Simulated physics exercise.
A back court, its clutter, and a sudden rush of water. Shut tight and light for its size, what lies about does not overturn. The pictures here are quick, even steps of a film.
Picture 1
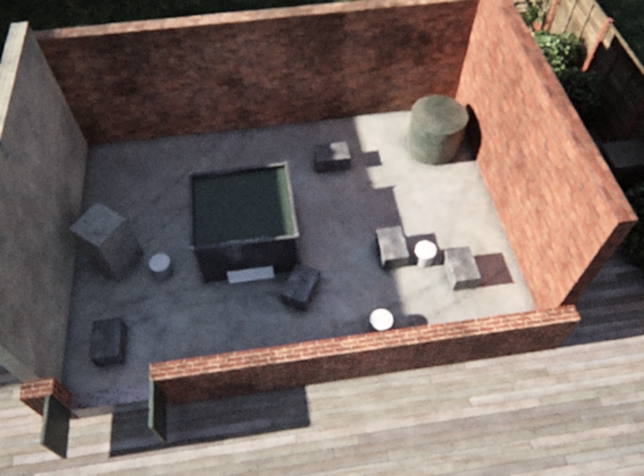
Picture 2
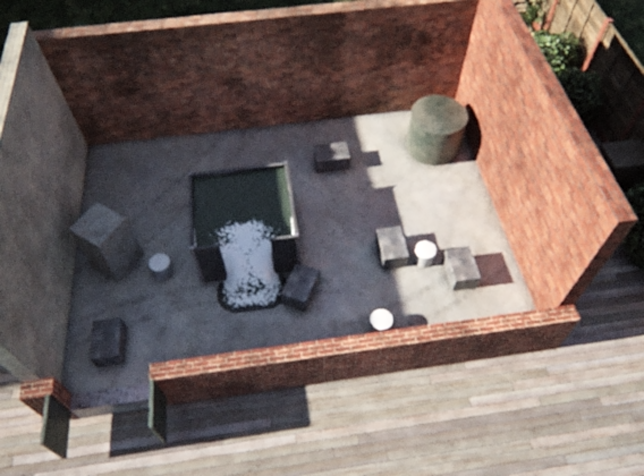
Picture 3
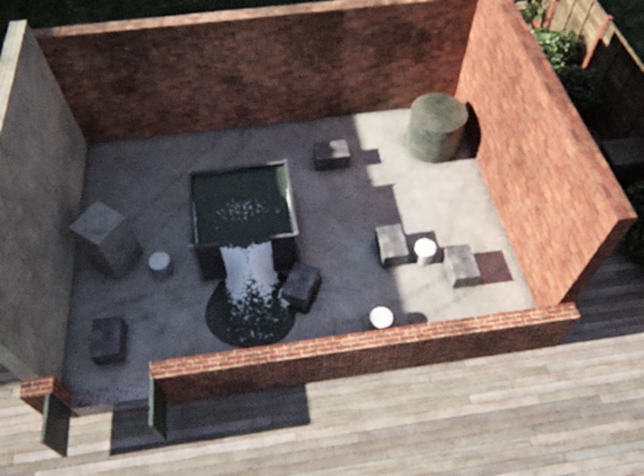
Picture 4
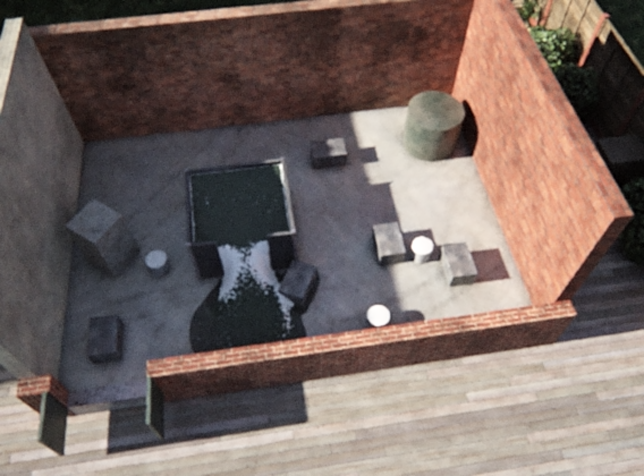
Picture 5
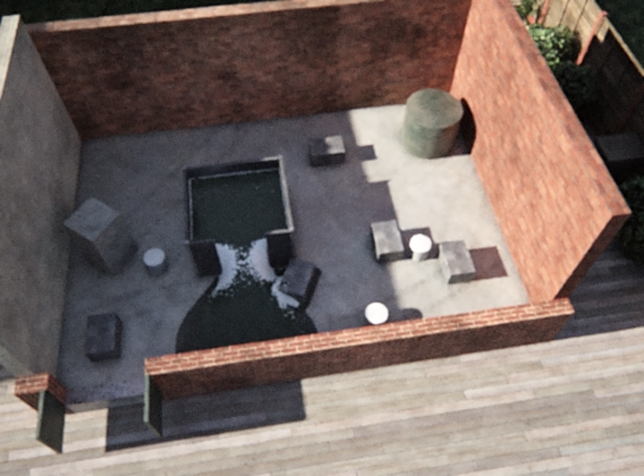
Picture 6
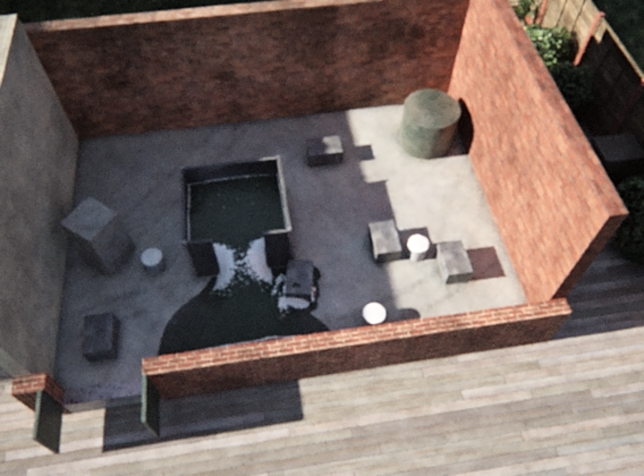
We see a walled court with scattered blocks and cylinders around a dark square tank. Water gushes from the tank's front, spreads in a dark pool toward the low brick wall, and surrounds a nearby block, which shifts slightly.
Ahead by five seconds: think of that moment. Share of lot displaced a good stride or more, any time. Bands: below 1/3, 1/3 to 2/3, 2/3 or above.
Within the middle band.
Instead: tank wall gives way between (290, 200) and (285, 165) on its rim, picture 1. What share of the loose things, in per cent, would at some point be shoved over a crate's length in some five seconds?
That works out to some 50 %.
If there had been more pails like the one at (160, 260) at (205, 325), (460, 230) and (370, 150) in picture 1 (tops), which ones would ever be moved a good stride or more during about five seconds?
Shoved clear, shoved clear, stays put.
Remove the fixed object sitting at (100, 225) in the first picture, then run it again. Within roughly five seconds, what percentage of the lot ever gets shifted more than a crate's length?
50 per cent.
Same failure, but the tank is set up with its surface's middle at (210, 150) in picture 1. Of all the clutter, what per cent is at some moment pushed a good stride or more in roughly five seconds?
I'd put it near 60 percent.
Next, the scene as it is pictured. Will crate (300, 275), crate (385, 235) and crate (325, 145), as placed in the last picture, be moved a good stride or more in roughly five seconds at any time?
In that order: Less than that, never so far, less than that.
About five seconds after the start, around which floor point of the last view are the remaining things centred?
In the last view, somewhere about (323, 221).
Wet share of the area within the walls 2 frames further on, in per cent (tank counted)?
My guess is around 20 per cent.
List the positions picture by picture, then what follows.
A crate at (301, 282) rests on the ground; a pail at (382, 319) rests on the ground; 0 of 8 have shifted, in the first picture.
A crate at (301, 282) rests on the ground; a pail at (382, 319), on the bottom; 0 of 8 have shifted, in the second picture.
A crate at (300, 280) rests on the ground; a pail at (382, 317) rests on the ground; 0 of 8 have shifted, in the third picture.
A crate at (298, 278) rests on the ground; a pail at (379, 315), on the bottom; 0 of 8 have shifted, in the fourth picture.
A crate at (297, 276), on the bottom; a pail at (377, 313) rests on the ground; 0 of 8 have shifted, in the fifth picture.
A crate at (300, 276) rests on the ground, close to its start; a pail at (374, 313) rests on the ground; 1 of 8 have shifted, in the sixth picture.
A moment on, 0 of 8 are well off their spots; 0 afloat.
Next, 2 of 8 are well off their spots; 1 afloat.
Later, 4 of 8 are well off their spots; 1 afloat.
In the end, 5 of 8 are well off their spots, and 5 have been at some point; 1 afloat.
